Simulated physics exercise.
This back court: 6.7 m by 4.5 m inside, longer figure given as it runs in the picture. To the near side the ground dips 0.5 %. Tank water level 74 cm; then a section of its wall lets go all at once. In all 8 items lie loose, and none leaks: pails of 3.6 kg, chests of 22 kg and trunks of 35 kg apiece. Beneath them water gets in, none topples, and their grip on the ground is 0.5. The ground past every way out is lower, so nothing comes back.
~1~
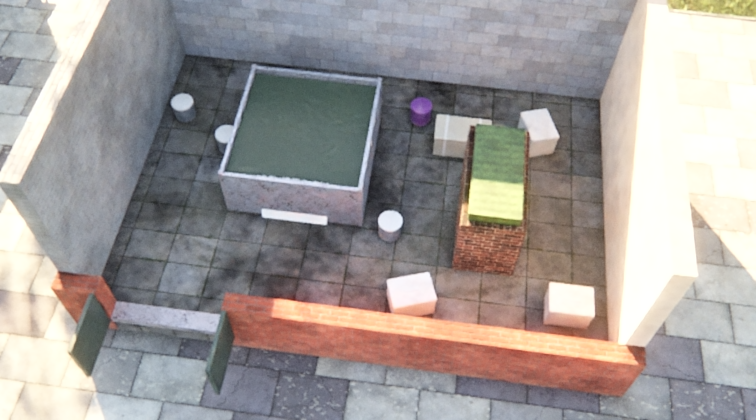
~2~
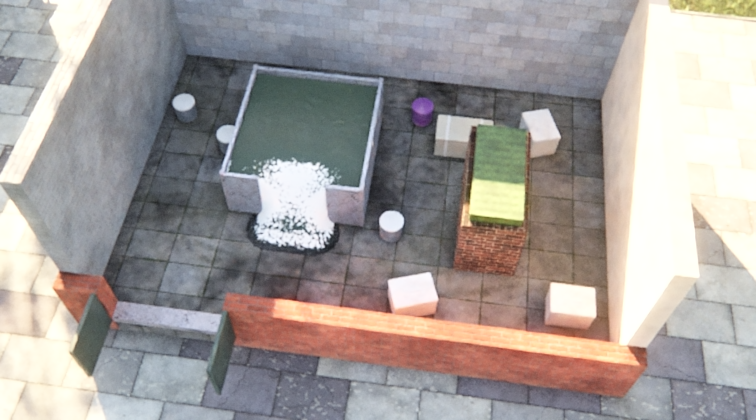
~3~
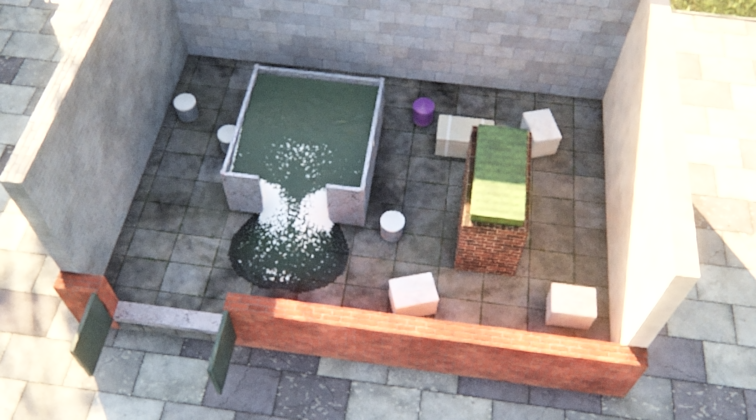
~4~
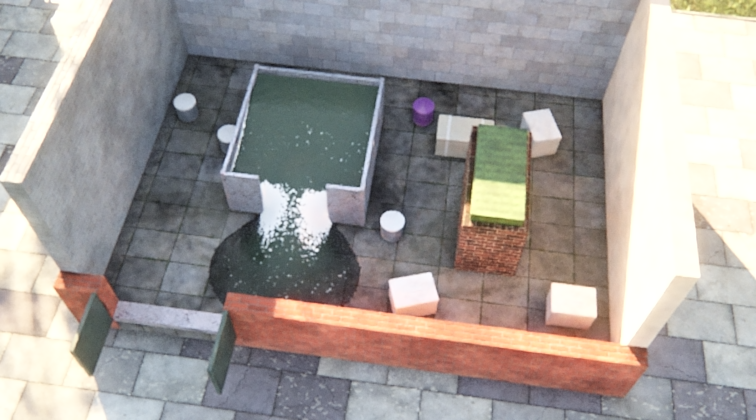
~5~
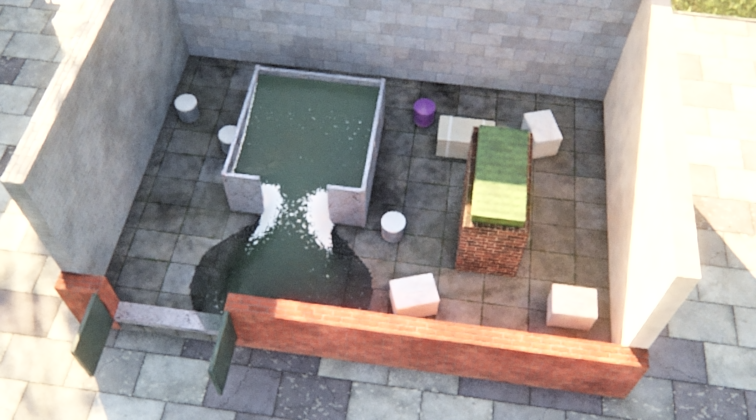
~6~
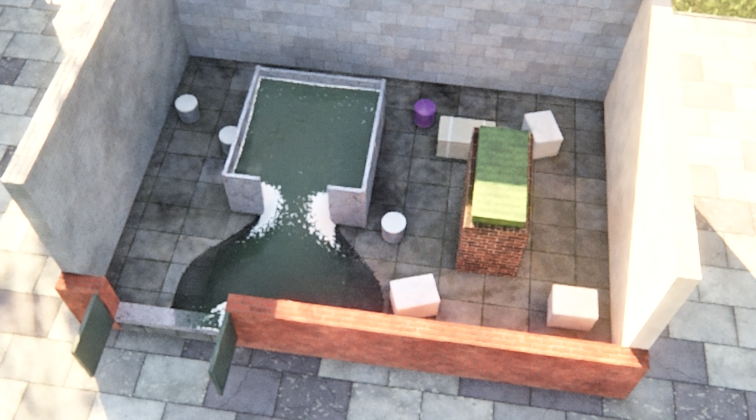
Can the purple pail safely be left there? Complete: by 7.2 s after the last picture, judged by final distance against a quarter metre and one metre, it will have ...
Moved a short way.
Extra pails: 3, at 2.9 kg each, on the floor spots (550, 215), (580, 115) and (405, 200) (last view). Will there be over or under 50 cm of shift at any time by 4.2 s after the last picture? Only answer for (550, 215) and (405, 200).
Well, the first is higher and the second lower.
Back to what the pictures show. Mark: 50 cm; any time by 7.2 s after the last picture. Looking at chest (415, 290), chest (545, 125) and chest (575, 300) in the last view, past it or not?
Beyond the limit, then within the limit, then beyond the limit.
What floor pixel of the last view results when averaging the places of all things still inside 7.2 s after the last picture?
The average lands around (419, 144).
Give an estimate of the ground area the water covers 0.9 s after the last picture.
10.0 m2.
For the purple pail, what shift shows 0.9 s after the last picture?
Roughly 0 centimetres by that point.
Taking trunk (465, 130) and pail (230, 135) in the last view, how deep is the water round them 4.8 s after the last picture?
First about 3 cm, second about 3 cm.
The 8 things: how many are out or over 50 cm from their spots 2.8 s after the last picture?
Count: 2.
Then, 0.9 s after the last picture the purple pail is near (425, 107), 0.0 m from its start, aground; 0 of 8 are out; 0 afloat.
Then, 2.8 s after the last picture the purple pail is near (425, 107), 0.0 m from its start, aground; 0 of 8 are out; 1 afloat.
Then, 4.8 s after the last picture the purple pail is near (425, 107), 0.0 m from its start, aground; 0 of 8 are out; 1 afloat.
Then, 7.2 s after the last picture the purple pail is near (424, 134), 0.5 m from its start, afloat; 0 of 8 are out; 2 afloat.
